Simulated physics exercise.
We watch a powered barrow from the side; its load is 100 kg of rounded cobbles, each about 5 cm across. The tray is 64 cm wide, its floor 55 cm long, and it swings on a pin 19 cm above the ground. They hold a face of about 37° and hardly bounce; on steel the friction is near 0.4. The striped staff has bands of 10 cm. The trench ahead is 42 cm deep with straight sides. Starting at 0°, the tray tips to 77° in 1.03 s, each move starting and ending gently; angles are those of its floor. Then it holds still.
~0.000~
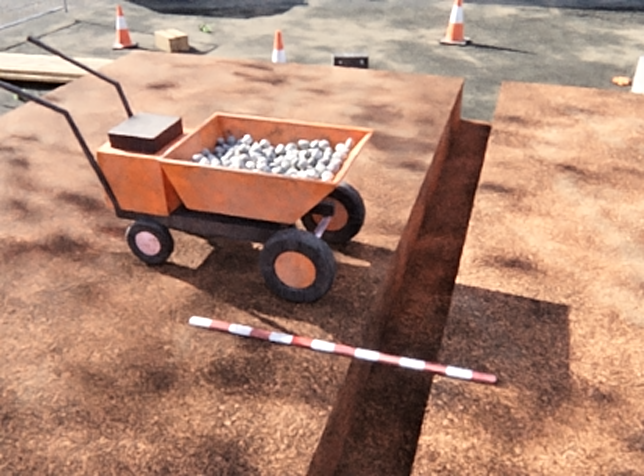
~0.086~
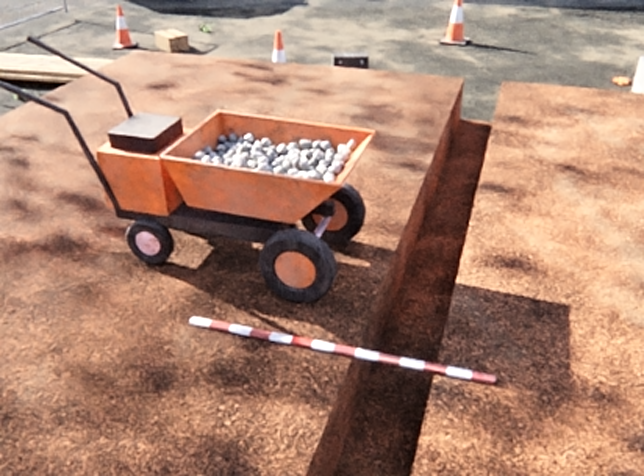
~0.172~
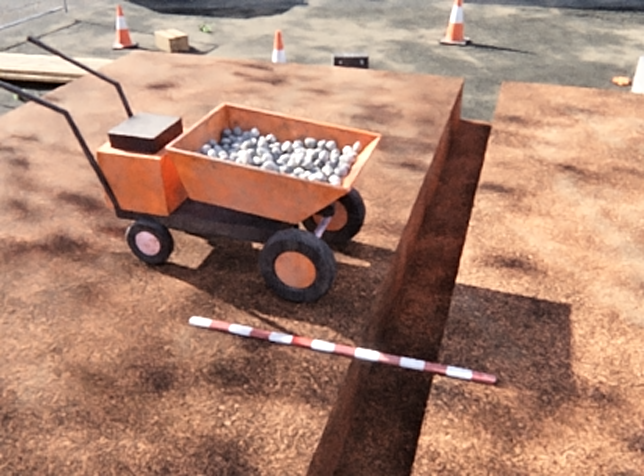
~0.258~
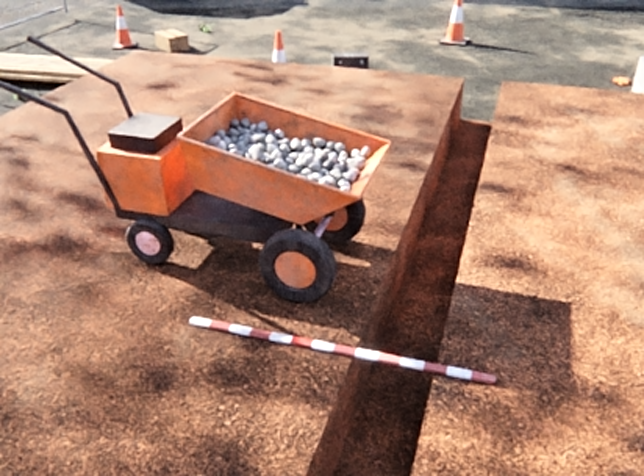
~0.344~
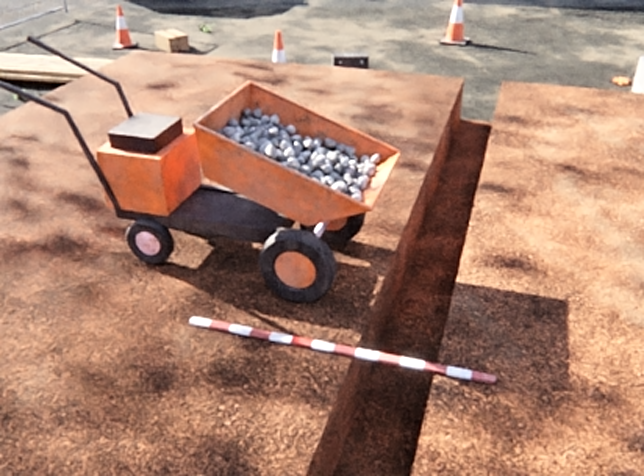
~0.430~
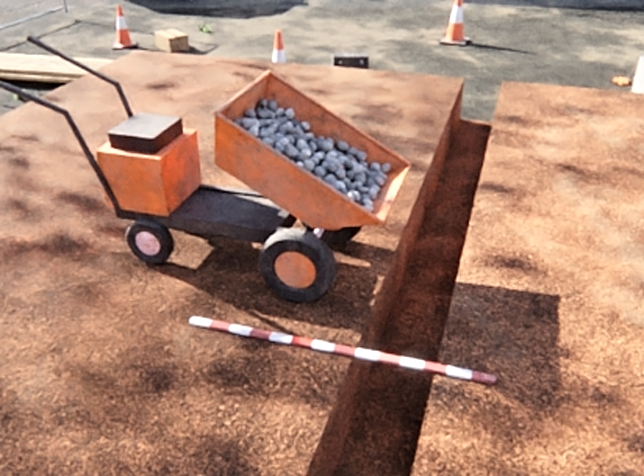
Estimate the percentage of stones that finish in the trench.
Close to 70 in a hundred.
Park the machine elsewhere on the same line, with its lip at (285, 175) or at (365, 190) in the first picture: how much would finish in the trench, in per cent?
Near 100 per cent from the first place, 30 from the second.
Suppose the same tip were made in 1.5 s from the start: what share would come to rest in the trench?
Then about 75 per cent.
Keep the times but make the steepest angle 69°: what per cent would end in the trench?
Then about 65 per cent.
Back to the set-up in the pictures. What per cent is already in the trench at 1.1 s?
Some 40 per cent.
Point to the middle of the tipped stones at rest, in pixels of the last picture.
Around (433, 340).
After 0.8 s the floor is at 65°; 100 % in the tray; the foremost stones are at (413, 246).
After 1.1 s the floor is at 77°; 44 % in the tray, 40 % in the trench, 16 % past the trench; the foremost stones are at (499, 294).
After 1.5 s the floor is at 77°; 5 % in the tray, 64 % in the trench, 31 % past the trench; the foremost stones are at (605, 306).
After 3.4 s the floor is at 77°; 0 % in the tray, 70 % in the trench, 30 % past the trench; the foremost stones are past the picture's edge.
